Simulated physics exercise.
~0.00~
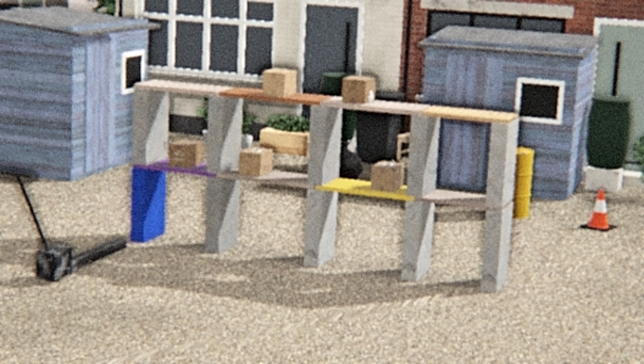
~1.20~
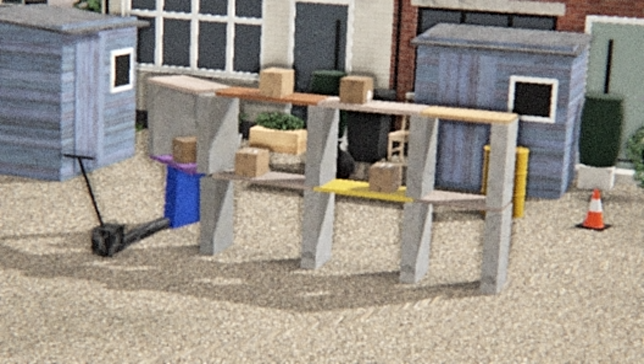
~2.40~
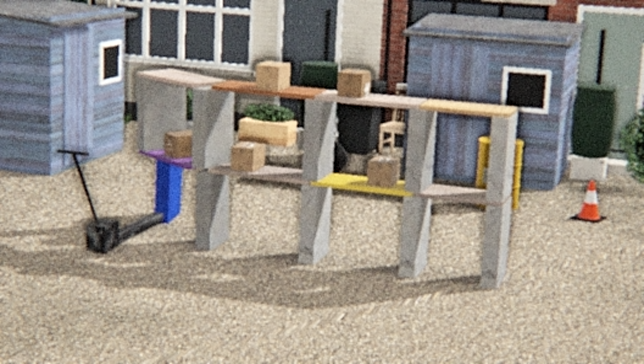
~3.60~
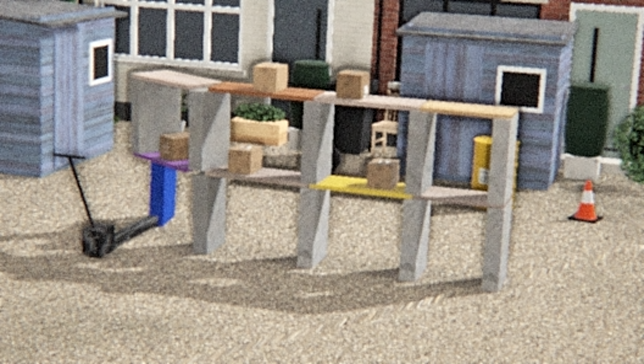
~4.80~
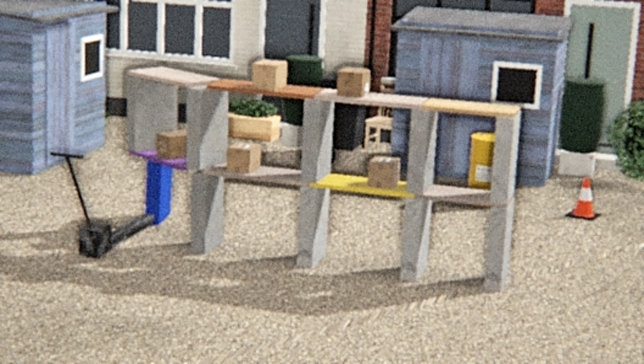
A small floor jack shoved the blue block at the left end of a two-tier block-and-board shelf to the right, shifting the purple board slightly, but nothing fell, and the shelving was still standing with its boxes in place as the view drifted sideways.
